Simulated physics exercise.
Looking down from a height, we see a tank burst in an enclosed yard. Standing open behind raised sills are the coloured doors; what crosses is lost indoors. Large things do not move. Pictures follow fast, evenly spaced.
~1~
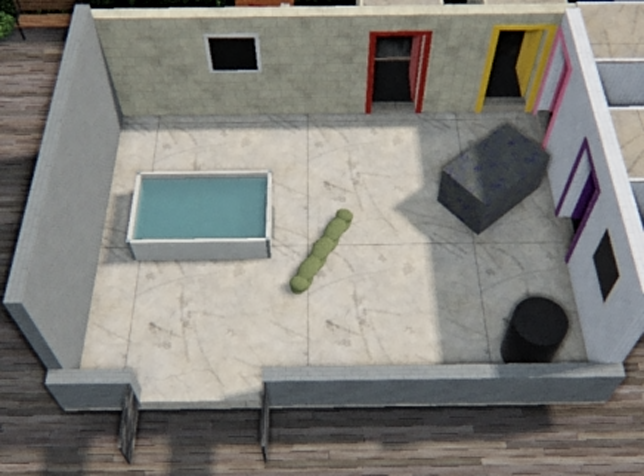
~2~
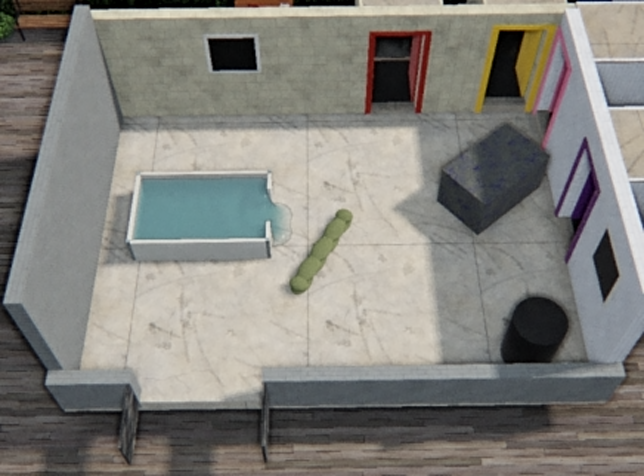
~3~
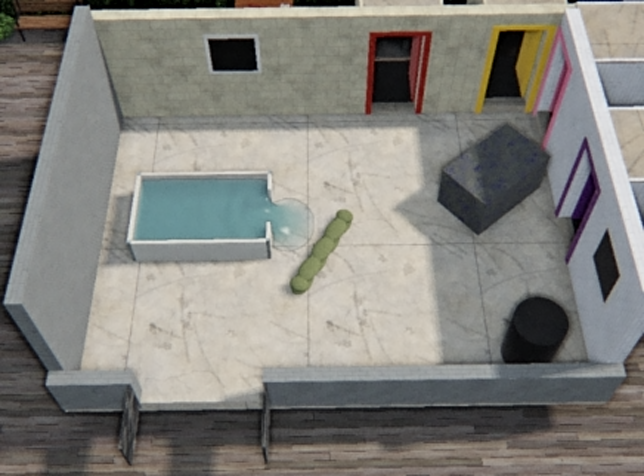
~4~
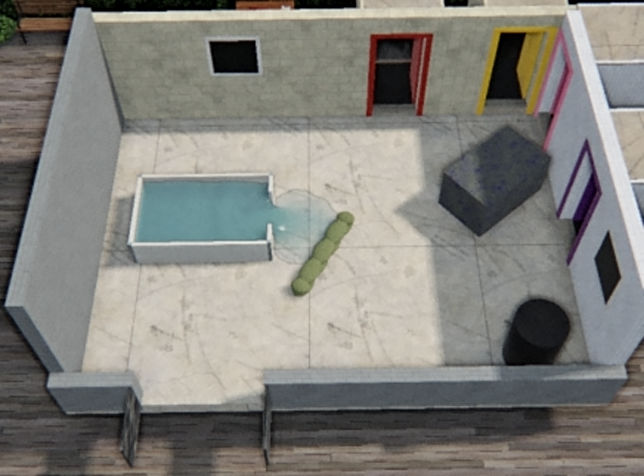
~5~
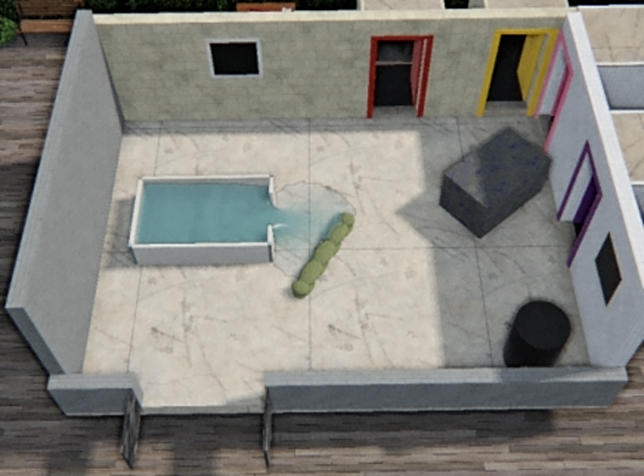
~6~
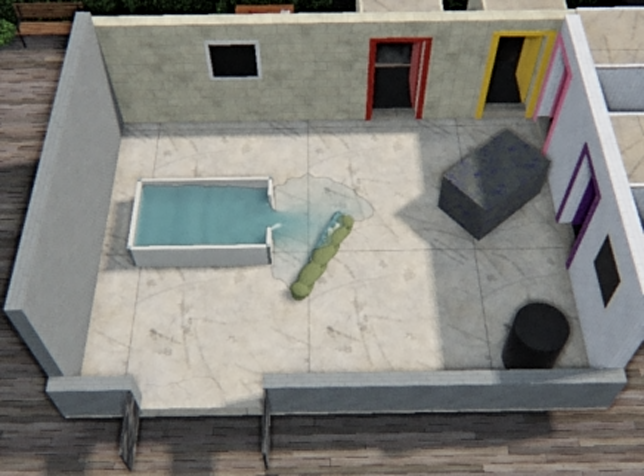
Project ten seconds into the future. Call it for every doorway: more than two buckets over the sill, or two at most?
My call: The yellow door two at most; the purple door two at most; the pink door two at most; the red door more than two.
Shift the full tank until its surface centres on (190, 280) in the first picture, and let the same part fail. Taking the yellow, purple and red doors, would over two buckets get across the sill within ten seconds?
The yellow door stays within the limit; the purple door exceeds the limit; the red door stays within the limit.
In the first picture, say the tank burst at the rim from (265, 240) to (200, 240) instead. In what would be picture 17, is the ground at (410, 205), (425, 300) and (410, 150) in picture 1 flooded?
Untouched, untouched, untouched.
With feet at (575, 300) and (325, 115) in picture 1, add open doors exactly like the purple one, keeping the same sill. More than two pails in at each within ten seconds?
So the first doesn't reach it, and then the second tops it.
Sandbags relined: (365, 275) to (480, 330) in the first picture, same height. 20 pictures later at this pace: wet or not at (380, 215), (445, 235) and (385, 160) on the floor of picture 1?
In turn: Submerged, submerged, submerged.
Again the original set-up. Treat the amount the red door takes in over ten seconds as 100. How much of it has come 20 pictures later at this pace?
I'd say some 45 per cent.
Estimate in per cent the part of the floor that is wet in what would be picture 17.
Some 25 per cent.
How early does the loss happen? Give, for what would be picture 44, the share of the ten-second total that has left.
I'd estimate some 60 per cent.
A moment on, water covers 10 % of the floor; the yellow door not reached, the purple door not reached, the pink door not reached, the red door not reached.
Next, water covers 25 % of the floor; the yellow door not reached, the purple door not reached, the pink door not reached, the red door wet at the sill, nothing in.
Then, water covers 35 % of the floor; the yellow door wet at the sill, nothing in, the purple door not reached, the pink door wet at the sill, nothing in, the red door over two buckets in.
Later, water covers 45 % of the floor; the yellow door wet at the sill, nothing in, the purple door wet at the sill, nothing in, the pink door under two buckets in, the red door over two buckets in.
In the end, water covers 65 % of the floor; the yellow door wet at the sill, nothing in, the purple door wet at the sill, nothing in, the pink door under two buckets in, the red door over two buckets in.
